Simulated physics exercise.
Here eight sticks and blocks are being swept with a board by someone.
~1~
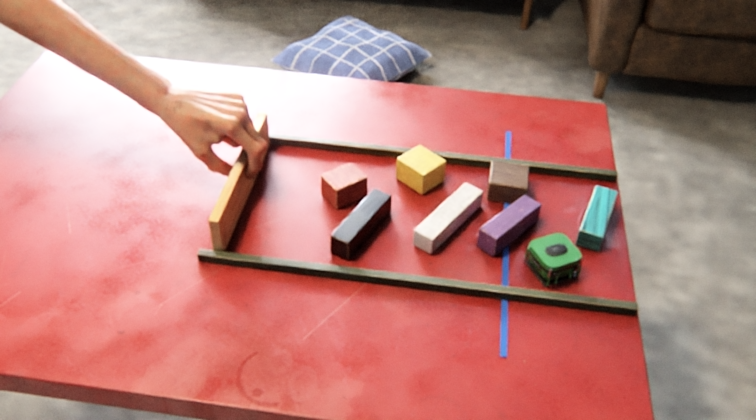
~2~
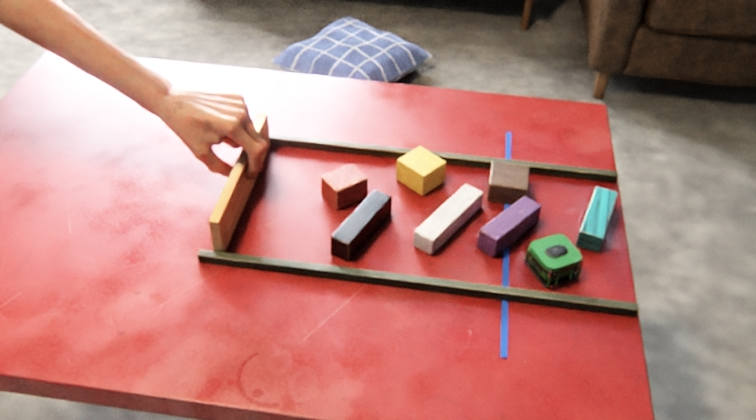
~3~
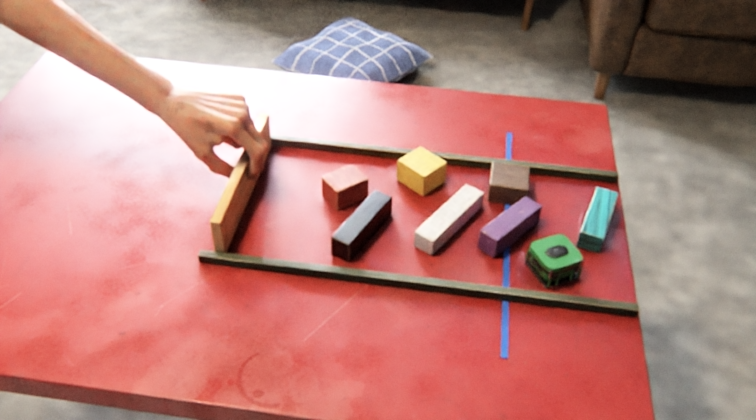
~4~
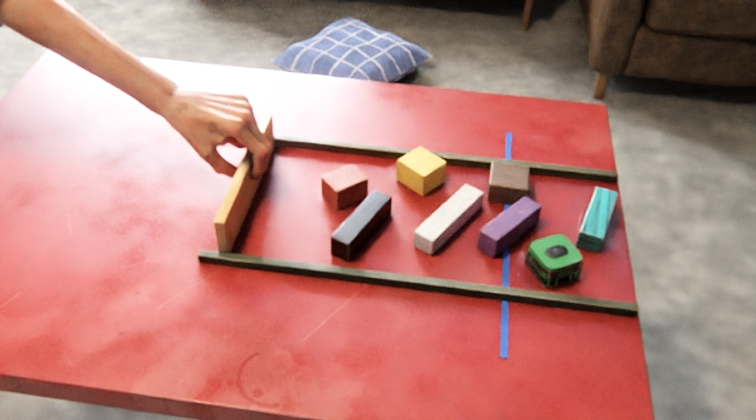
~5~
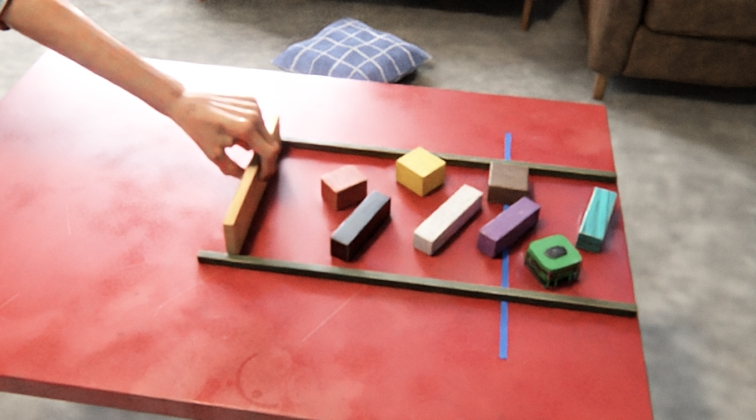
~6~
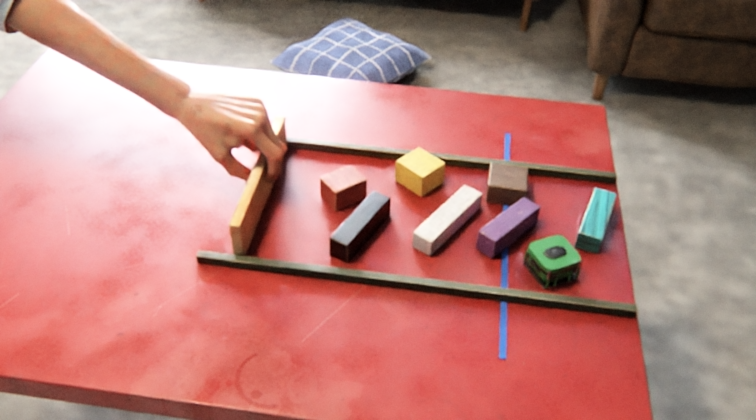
On a red tabletop between two dark rails, a hand holds an upright wooden board and slides it slightly to the right, while the colourful blocks and sticks ahead of it, some near a blue tape line, stay essentially still.
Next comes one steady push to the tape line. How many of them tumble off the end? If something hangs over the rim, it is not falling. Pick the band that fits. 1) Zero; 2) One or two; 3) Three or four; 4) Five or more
Answer: 1.
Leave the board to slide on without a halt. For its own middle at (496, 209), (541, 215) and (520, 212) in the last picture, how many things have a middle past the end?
0; 1; 0.
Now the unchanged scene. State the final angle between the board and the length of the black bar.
Out of line by around 0°.
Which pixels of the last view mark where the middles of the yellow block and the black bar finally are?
The yellow block ends up near (526, 175), and the black bar near (517, 242).
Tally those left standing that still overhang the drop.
So the number is 0.
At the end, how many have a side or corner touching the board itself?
That comes to 3.
Early on, none off yet; turquoise stick at rest near (597, 220); green case at rest near (552, 262); purple bar at rest near (508, 227).
A while later, none off yet; turquoise stick at rest near (597, 220); green case at rest near (552, 262); purple bar at rest near (511, 228).
Finally, the number that fall off is zero.
